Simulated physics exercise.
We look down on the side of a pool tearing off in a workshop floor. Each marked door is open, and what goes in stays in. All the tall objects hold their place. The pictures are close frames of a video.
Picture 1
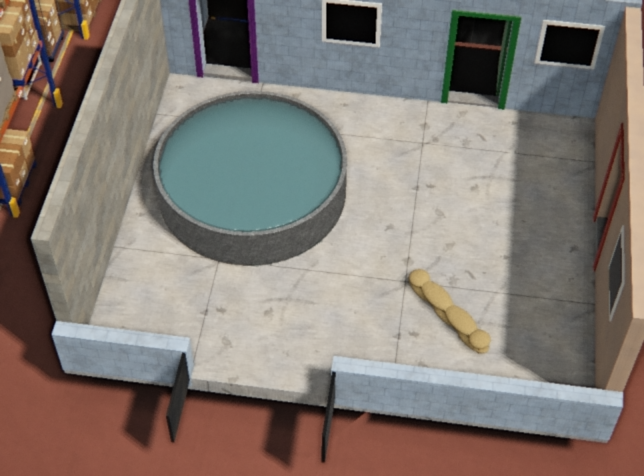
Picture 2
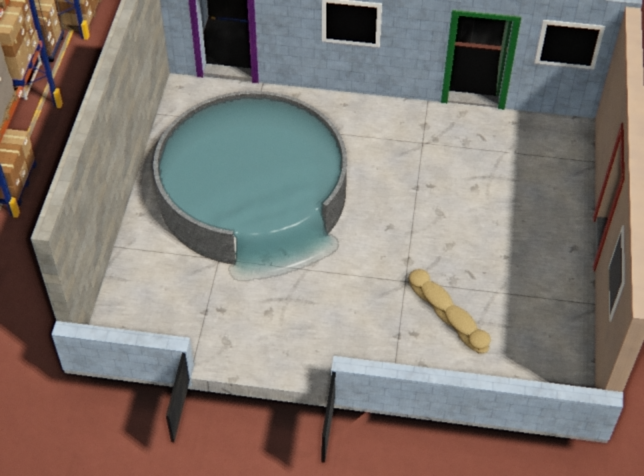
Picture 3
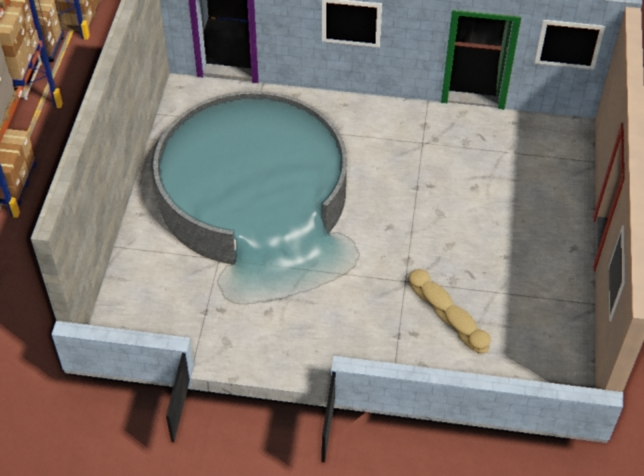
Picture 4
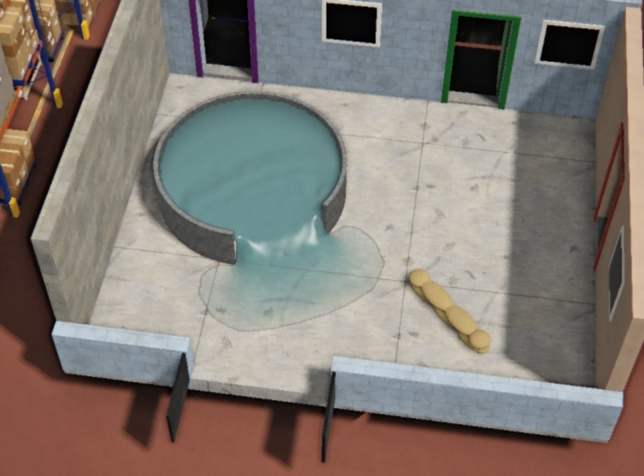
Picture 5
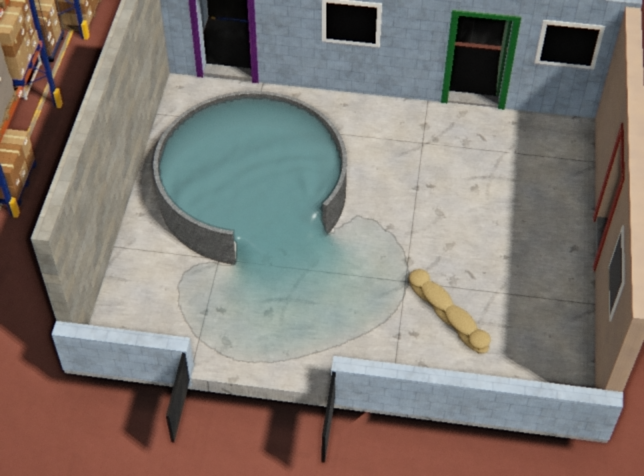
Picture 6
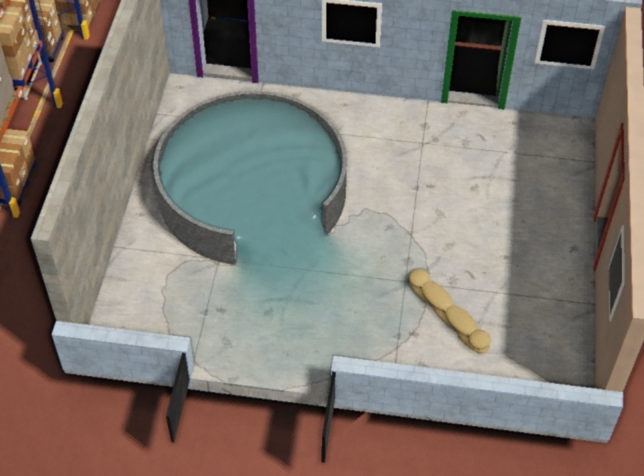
The video shows a round pool in a walled workshop yard as a section of its near side opens and water pours out, spreading across the pale floor toward the front gateway and the tan sandbag-like row, which stays still.
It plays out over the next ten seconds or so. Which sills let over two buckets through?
One by one: The red door holds within the limit; the purple door holds within the limit; the green door floods.
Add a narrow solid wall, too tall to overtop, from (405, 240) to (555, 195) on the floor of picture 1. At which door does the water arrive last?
The purple one.
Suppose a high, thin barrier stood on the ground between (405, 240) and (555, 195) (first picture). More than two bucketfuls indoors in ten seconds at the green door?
One by one: The green door lets less in.
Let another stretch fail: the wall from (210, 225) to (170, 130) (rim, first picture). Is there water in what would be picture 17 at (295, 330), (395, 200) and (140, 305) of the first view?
One after the other: Under water, no water, under water.
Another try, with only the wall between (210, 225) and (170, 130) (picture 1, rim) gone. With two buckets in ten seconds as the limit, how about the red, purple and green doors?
In short: The red door keeps below it; the purple door floods; the green door goes over.
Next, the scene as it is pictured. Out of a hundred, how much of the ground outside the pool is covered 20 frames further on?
About 45 per cent.
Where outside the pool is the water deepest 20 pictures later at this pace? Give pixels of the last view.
Around (587, 414).
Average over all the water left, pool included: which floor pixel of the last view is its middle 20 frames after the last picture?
Near (325, 248).
A moment on, water covers 25 % of the floor; the red door not reached, the purple door not reached, the green door not reached.
Next, water covers 30 % of the floor; the red door not reached, the purple door not reached, the green door not reached.
Then, water covers 45 % of the floor; the red door wet at the sill, nothing in, the purple door not reached, the green door not reached.
Later, water covers 75 % of the floor; the red door wet at the sill, nothing in, the purple door not reached, the green door under two buckets in.
In the end, water covers 95 % of the floor; the red door wet at the sill, nothing in, the purple door wet at the sill, nothing in, the green door over two buckets in.
